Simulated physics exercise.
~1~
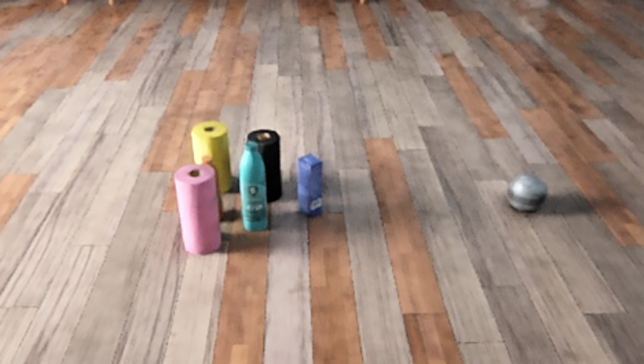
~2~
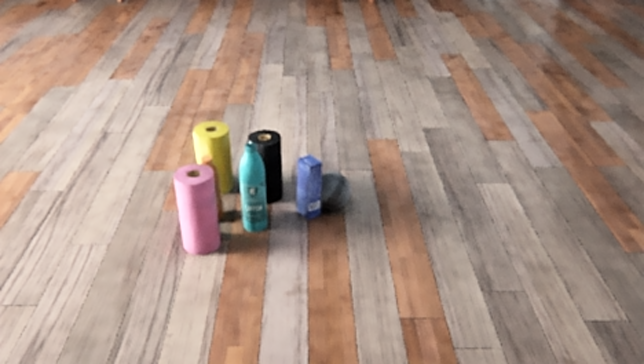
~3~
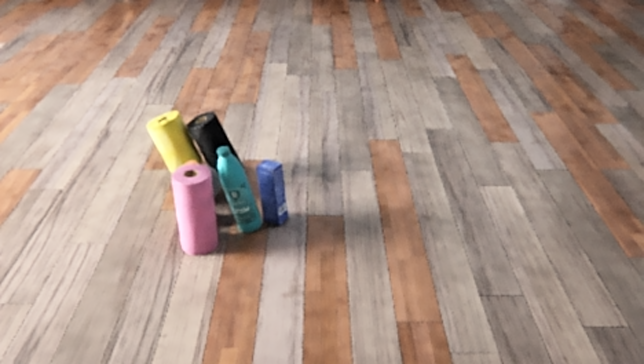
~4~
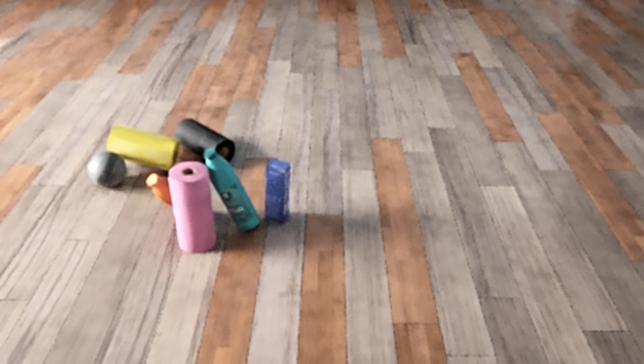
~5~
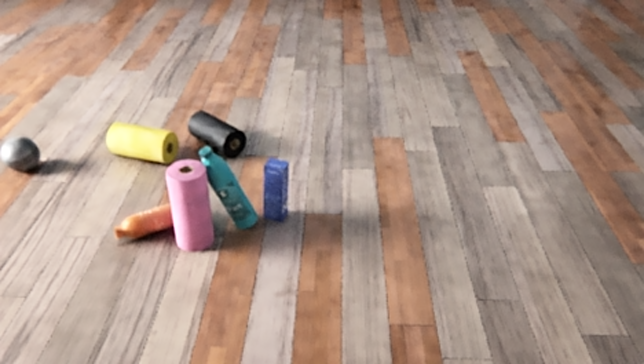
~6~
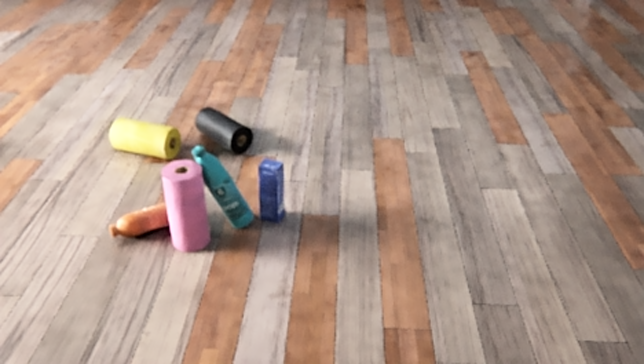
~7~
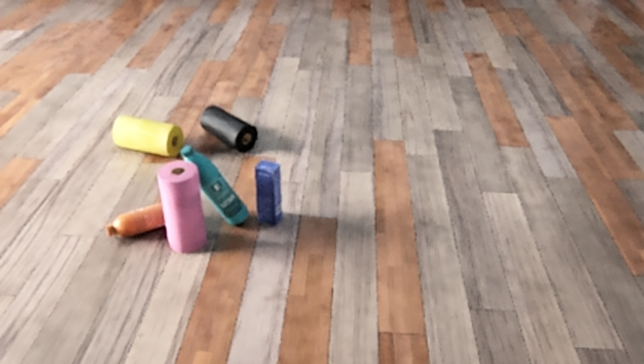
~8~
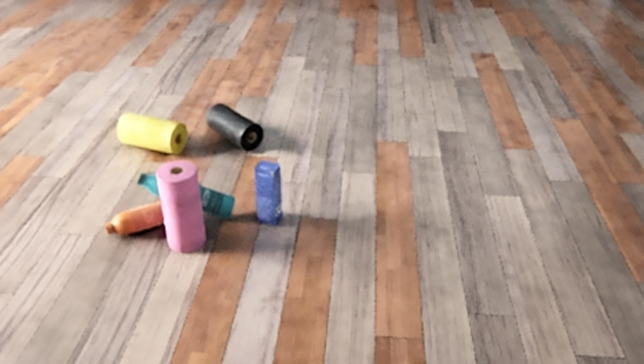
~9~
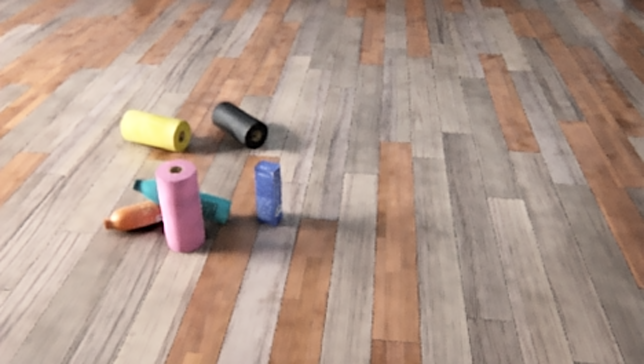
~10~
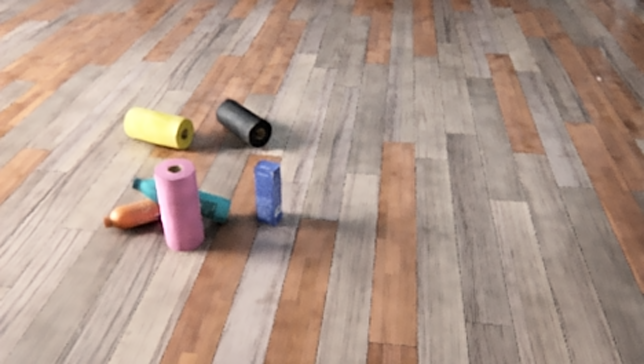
On a floor of grey and orange-brown wooden planks, seen from above by a slowly drifting camera, a cluster of household things stands left of centre. A pink roll is in front, yellow and black rolls behind, and a turquoise bottle and a blue carton to the right, with a grey ball farther right. The ball rolls left into the group, tipping the yellow and black rolls over. It emerges and leaves on the left, while an orange bottle topples behind the pink roll. The leaning turquoise bottle slowly sinks down too. Only the pink roll and the shifted blue carton remain standing.
